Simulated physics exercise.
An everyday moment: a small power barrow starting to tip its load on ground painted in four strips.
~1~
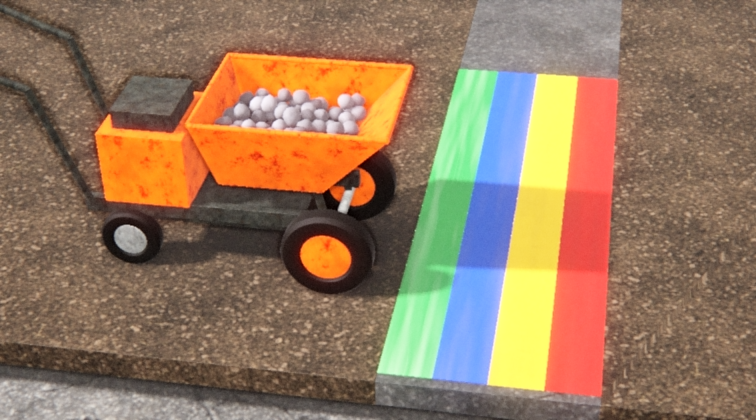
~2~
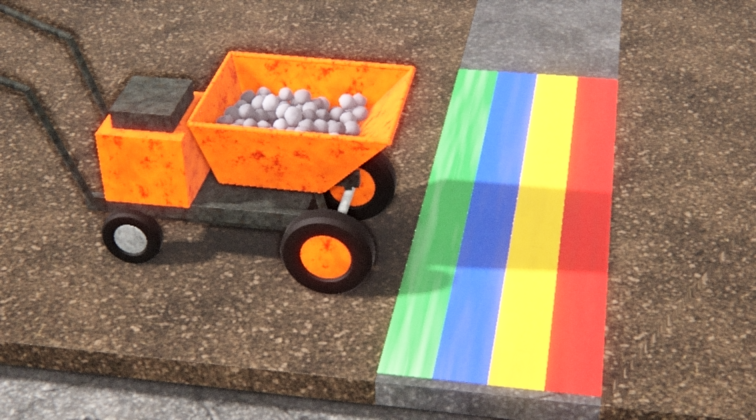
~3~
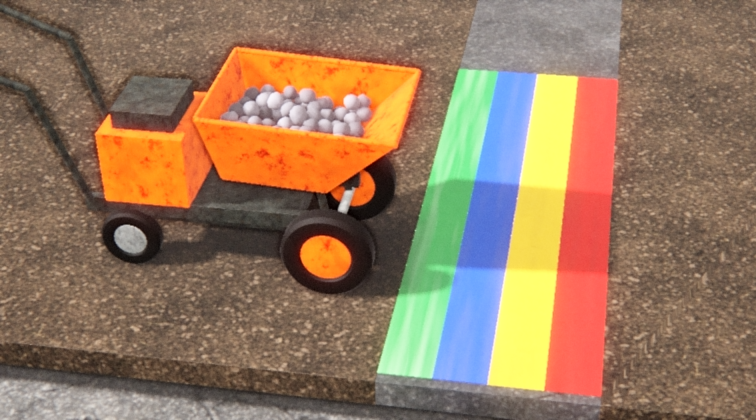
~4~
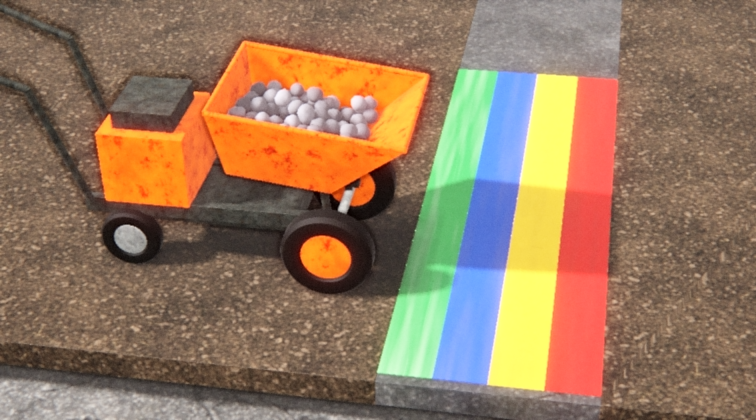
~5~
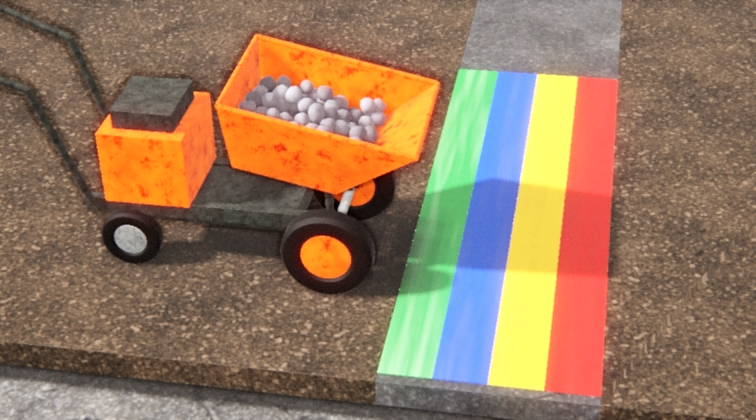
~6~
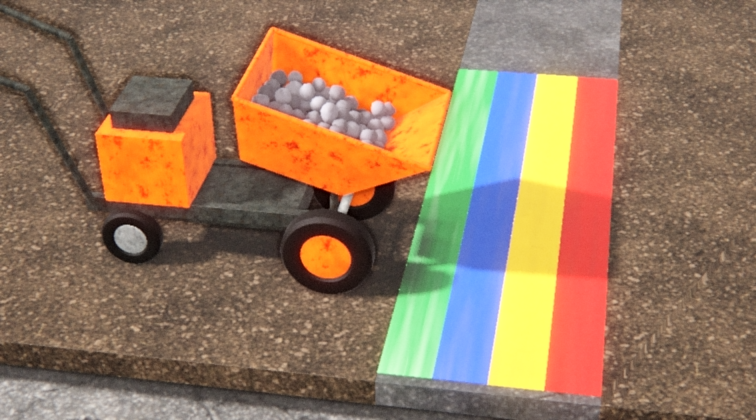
Orange skip of a small power barrow tilting gradually to the right, carrying grey cobbles beside green, blue, yellow and red strips.
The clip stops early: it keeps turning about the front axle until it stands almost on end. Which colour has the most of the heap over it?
The heap favours the yellow strip.
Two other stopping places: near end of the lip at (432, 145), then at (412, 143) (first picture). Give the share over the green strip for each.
Near 0 % and 0 %.
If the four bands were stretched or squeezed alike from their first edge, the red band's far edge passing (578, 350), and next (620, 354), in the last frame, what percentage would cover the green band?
In turn 0 and 0 in a hundred.
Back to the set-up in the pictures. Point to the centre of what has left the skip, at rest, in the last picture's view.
Near (538, 263).
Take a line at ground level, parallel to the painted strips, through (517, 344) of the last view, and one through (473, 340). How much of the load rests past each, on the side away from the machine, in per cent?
In turn 50 and 80 in a hundred.
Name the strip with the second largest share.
It is the red strip.
Shortly afterwards, skip tipped steeply; the whole lot in the skip.
Next, skip tipped right over; near two thirds in the skip; a little over the blue strip; near a quarter over the yellow strip.
Some moments later, skip tipped right over; near a quarter in the skip; a little over the blue strip; near a third over the yellow strip; near a quarter over the red strip; only a few off the paint.
In the end, skip tipped right over; near a quarter in the skip; none at all over the green strip; a little over the blue strip; near a third over the yellow strip; near a quarter over the red strip; only a few off the paint.
